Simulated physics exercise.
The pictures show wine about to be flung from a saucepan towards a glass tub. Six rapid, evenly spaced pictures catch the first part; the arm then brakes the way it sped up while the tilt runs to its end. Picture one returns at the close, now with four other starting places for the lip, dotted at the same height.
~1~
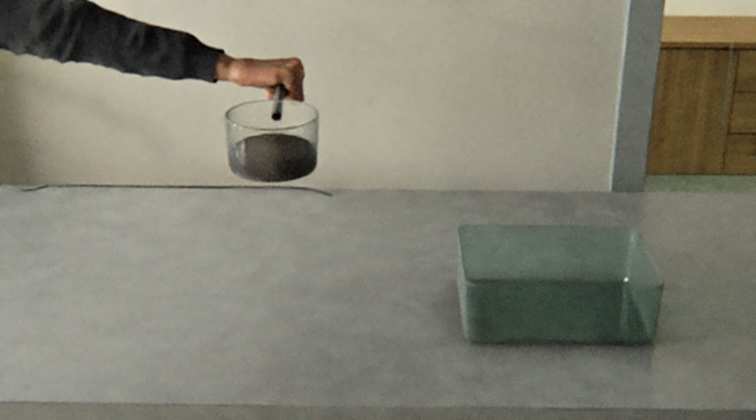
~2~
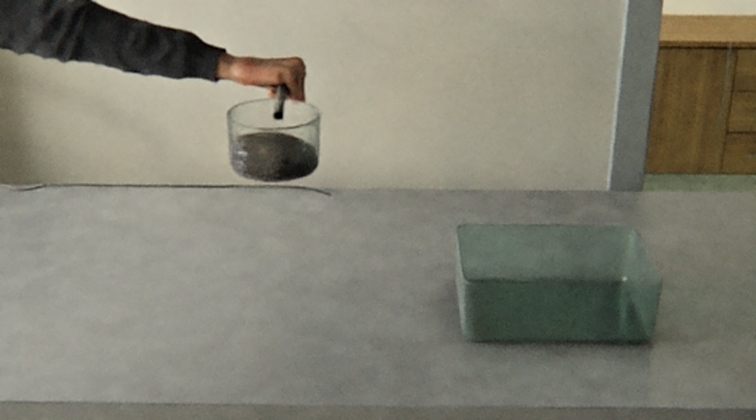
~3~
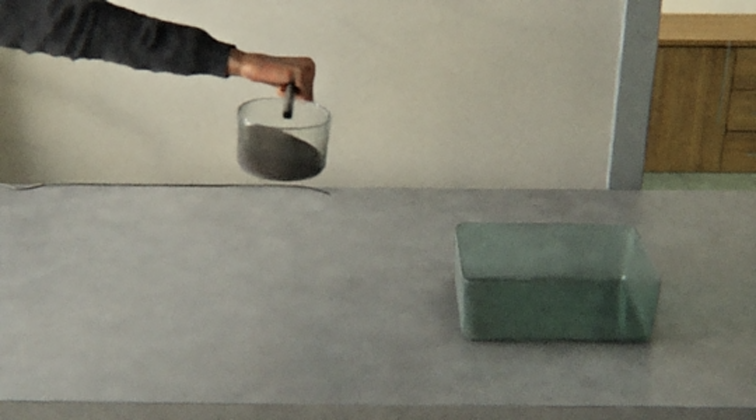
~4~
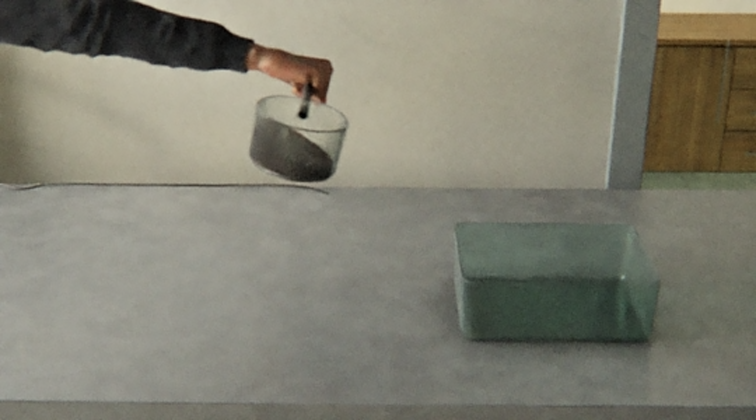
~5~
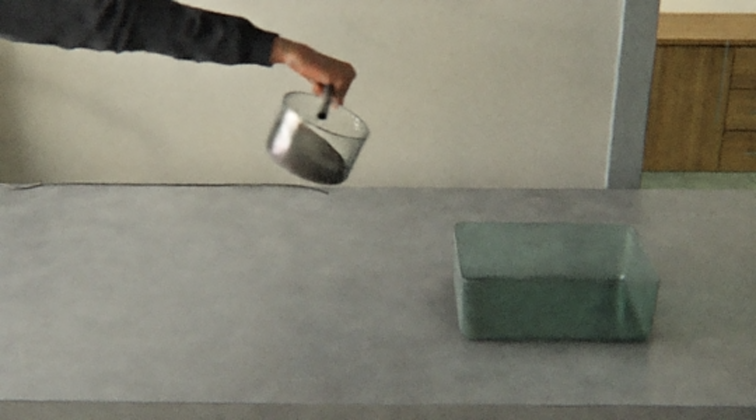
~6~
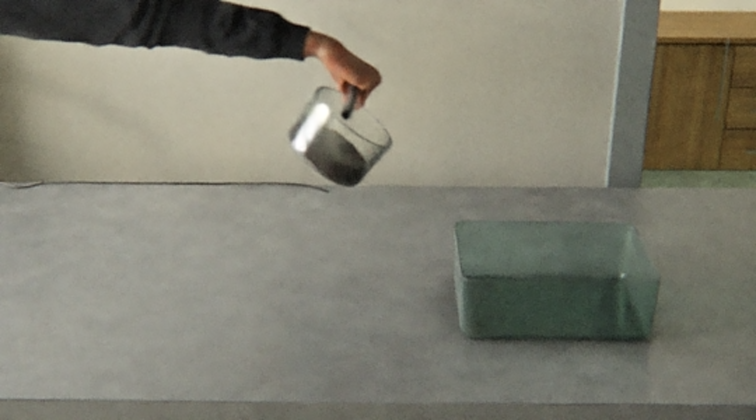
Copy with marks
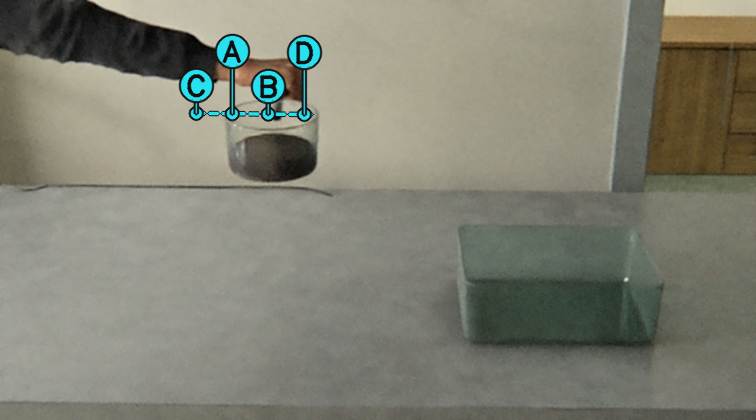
At a grey worktop with a greenish glass tub on the right, a hand reaching in from the left holds a clear saucepan of dark liquid upright above the far edge. The liquid tilts inside as the arm moves the pan a short way right, then tips it steadily further toward the tub.
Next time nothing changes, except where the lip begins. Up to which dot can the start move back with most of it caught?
Spot A.
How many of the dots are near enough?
Three of them.
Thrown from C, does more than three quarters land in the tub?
No.
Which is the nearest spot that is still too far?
Here it is spot C.
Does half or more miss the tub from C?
Yes.
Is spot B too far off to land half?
No, not at all.
On the marked copy, A at (232, 113); B at (268, 114); C at (196, 113); D at (304, 114).
With A, about 64 % lands in the tub, 20 % falls short and 16 % goes beside or beyond.
With B, about 71 % lands in the tub, 8 % falls short and 21 % goes beside or beyond.
With C, about 34 % lands in the tub, 58 % falls short and 8 % goes beside or beyond.
With D, about 77 % lands in the tub, 7 % falls short and 16 % goes beside or beyond.
